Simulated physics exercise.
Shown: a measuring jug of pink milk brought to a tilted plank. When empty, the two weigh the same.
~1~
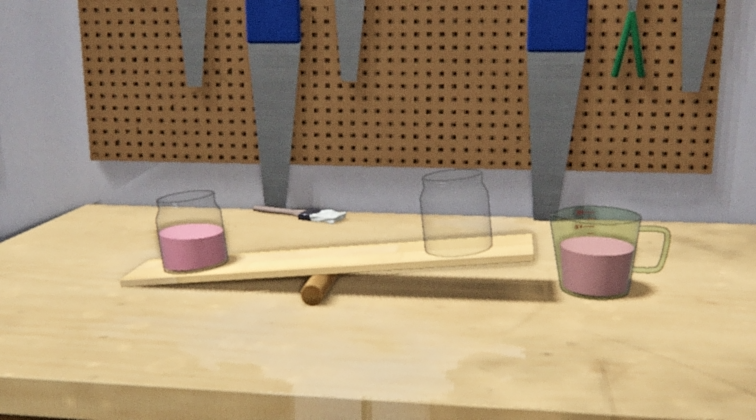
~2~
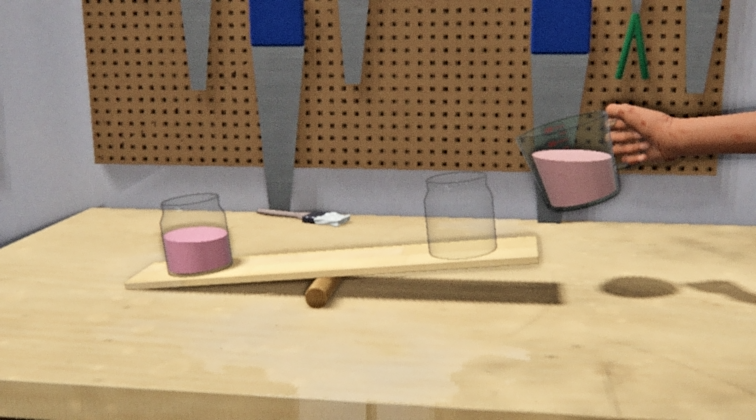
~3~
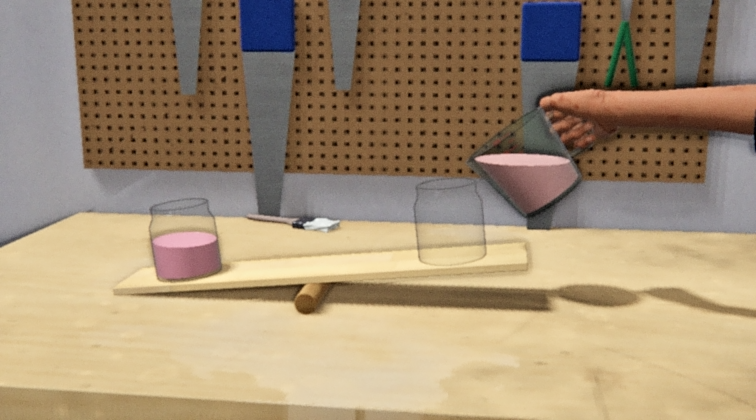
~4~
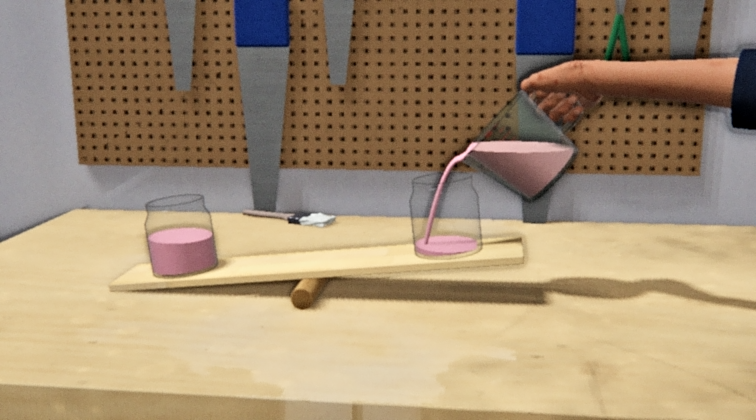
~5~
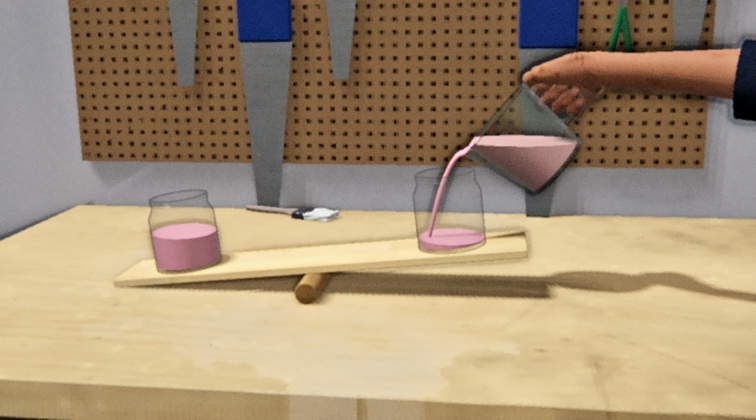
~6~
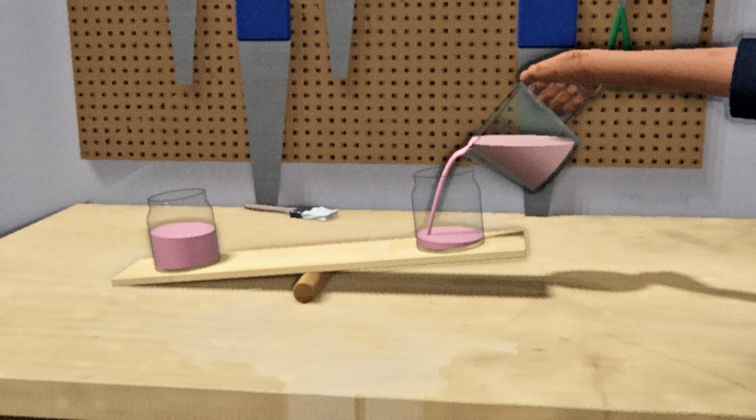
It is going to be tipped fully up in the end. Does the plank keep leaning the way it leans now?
I expect it will flip over.
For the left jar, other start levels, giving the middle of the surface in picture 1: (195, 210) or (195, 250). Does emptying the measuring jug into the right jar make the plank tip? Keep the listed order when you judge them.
Try one stays where it is and try two tilts the other way.
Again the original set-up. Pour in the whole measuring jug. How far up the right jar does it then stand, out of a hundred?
About 60 per cent of its height.
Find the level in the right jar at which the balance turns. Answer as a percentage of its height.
Estimate: Around 45 per cent.
Shortly, the right jar is about a third full; the plank leans as before.
Then, the right jar is about half full; the plank has swung over, and that end is down.
At the finish, the right jar is about two thirds full; the plank has swung over, and that end is down.
